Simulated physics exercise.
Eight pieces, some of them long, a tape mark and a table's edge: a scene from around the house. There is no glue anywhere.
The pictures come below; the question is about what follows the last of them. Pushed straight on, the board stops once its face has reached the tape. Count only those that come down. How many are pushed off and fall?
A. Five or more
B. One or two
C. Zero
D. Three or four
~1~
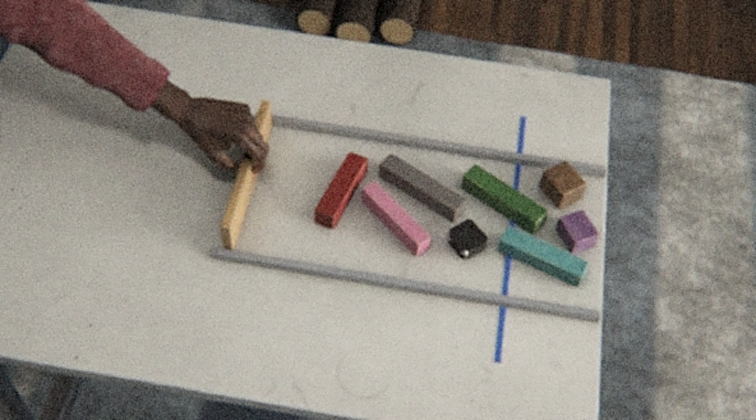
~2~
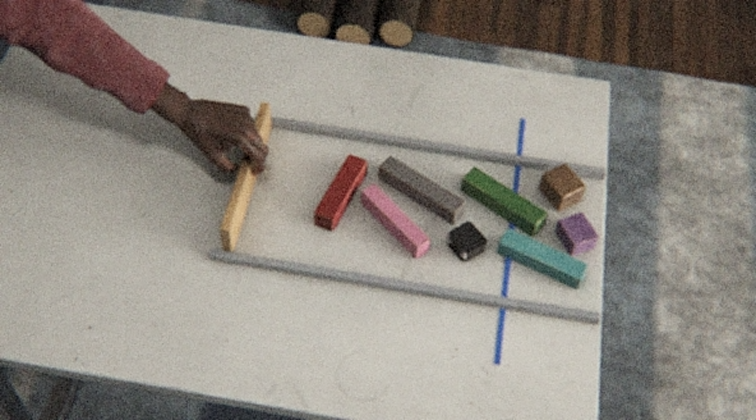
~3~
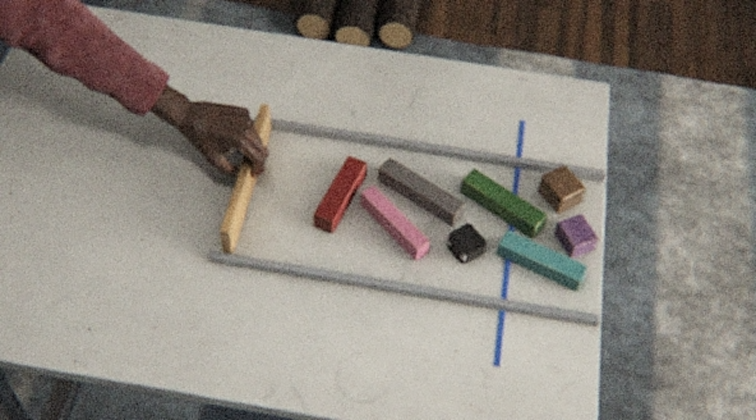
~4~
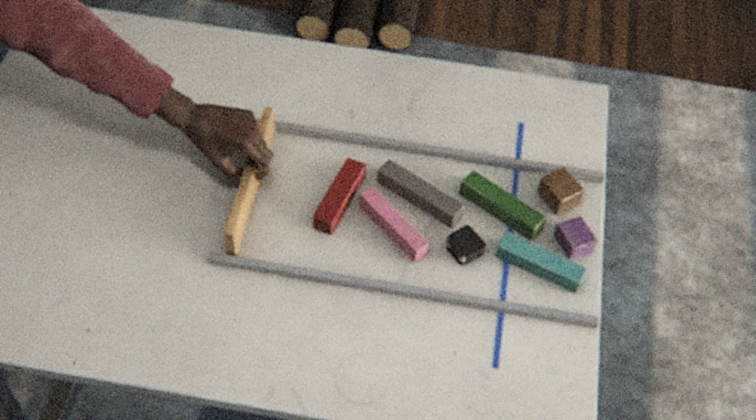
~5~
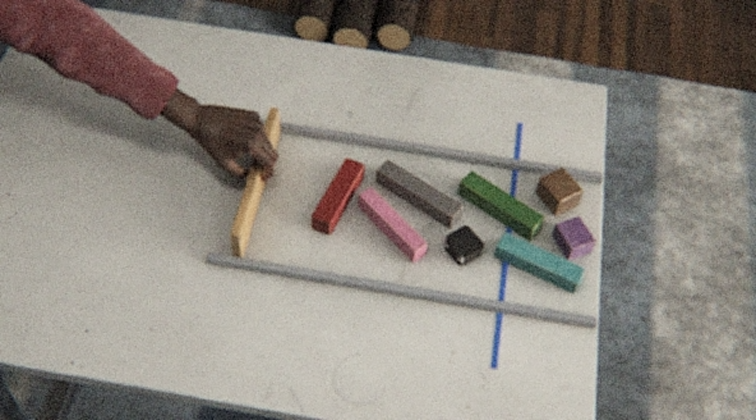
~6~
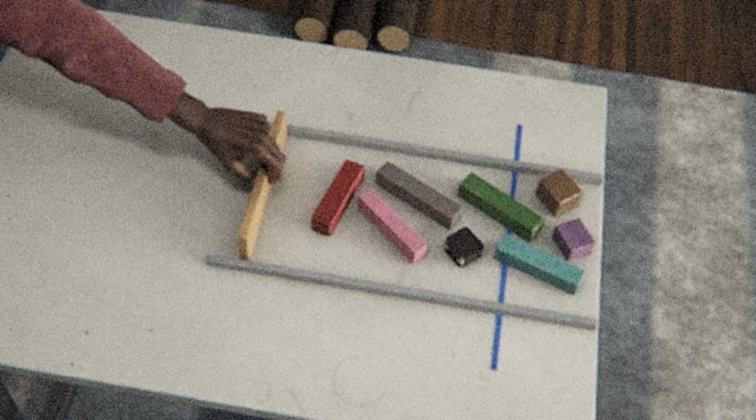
Answer: B.
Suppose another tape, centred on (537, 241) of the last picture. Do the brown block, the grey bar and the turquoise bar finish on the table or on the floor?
One by one: The brown block topples, the grey bar holds its spot, the turquoise bar topples.
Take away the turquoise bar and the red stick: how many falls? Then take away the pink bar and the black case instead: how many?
0 for the first case, 0 for the second.
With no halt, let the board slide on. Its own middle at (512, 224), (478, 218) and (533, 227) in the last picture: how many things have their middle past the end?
The numbers are 2, 0 and 3.
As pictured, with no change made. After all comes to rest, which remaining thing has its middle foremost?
It's the brown block.
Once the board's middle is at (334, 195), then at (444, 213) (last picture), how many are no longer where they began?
I make it 1 at the first spot and 6 at the other.
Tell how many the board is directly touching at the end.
1 in contact.
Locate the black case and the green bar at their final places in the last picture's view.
The black case comes to rest at (558, 274), and the green bar comes to rest at (574, 209).
Soon after, none off yet; purple block at rest near (574, 240); brown block at rest near (559, 193); turquoise bar at rest near (539, 264).
Then, none off yet; purple block at rest near (574, 240); brown block at rest near (559, 193); turquoise bar moved a little near (553, 276).
At rest, the number that fall off is one or two; fallen, turquoise bar and purple block.
